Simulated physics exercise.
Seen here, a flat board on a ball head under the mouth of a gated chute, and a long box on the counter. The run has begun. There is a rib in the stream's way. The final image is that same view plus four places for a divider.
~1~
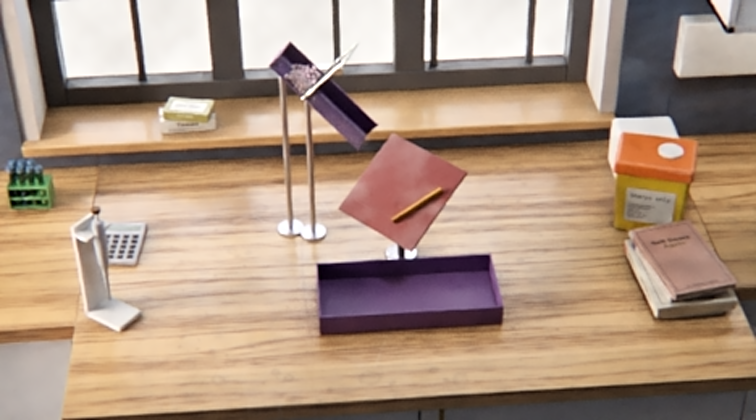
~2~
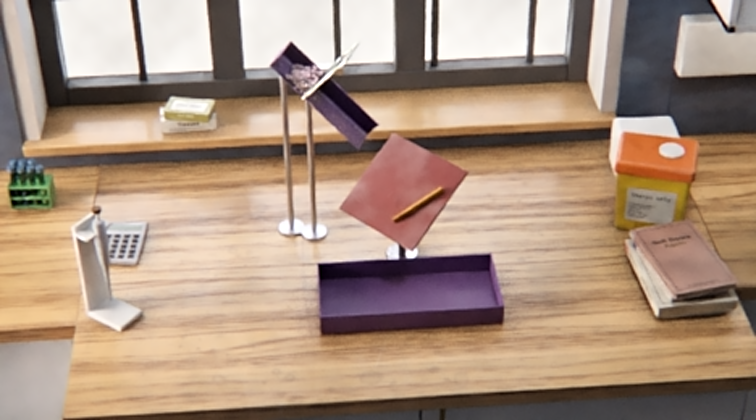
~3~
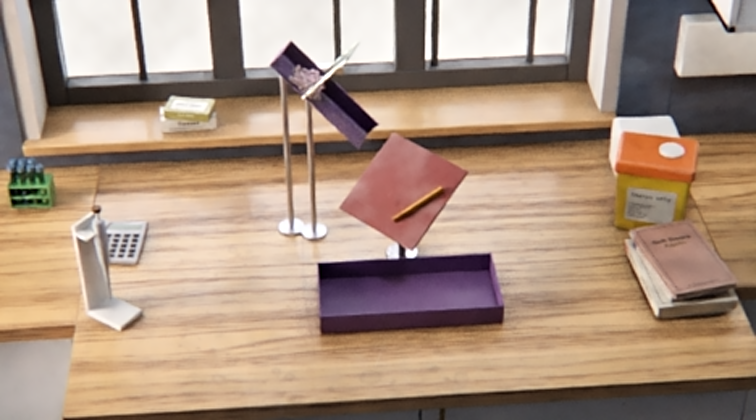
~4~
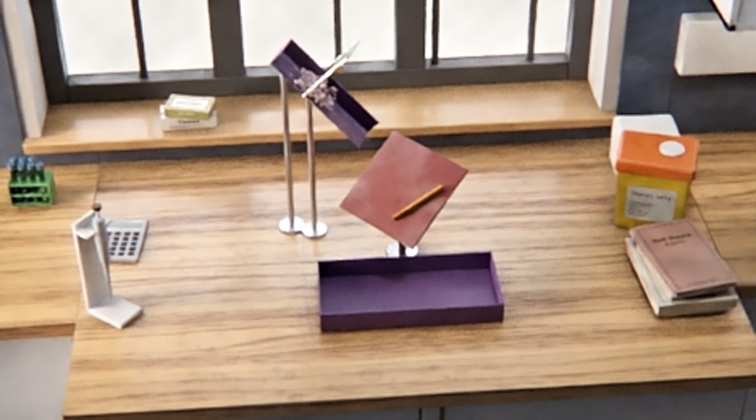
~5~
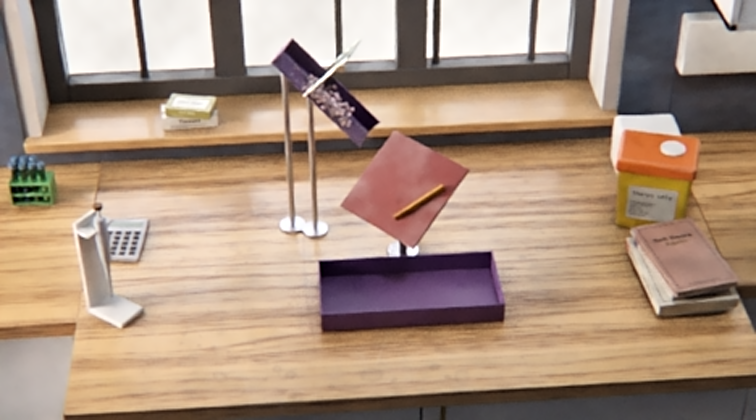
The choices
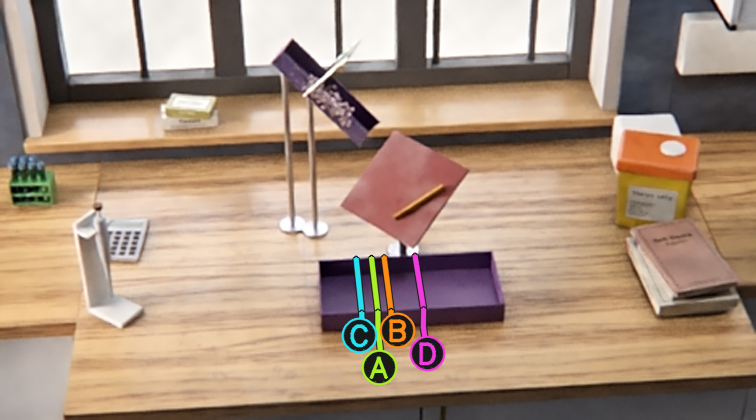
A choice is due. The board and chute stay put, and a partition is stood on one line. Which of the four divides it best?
The answer is line C.
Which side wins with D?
Left.
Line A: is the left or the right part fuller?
Left.
On the marked copy, line A crosses the front rim at (377, 311); line B crosses the front rim at (391, 310); line C crosses the front rim at (361, 312); line D crosses the front rim at (423, 308).
With A, of what is caught, almost all on the left of the divider, about a tenth on the right.
With B, of what is caught, almost all on the left of the divider, just a few on the right.
With C, of what is caught, roughly half on the left of the divider, roughly half on the right.
With D, of what is caught, every piece on the left of the divider, not one piece on the right.
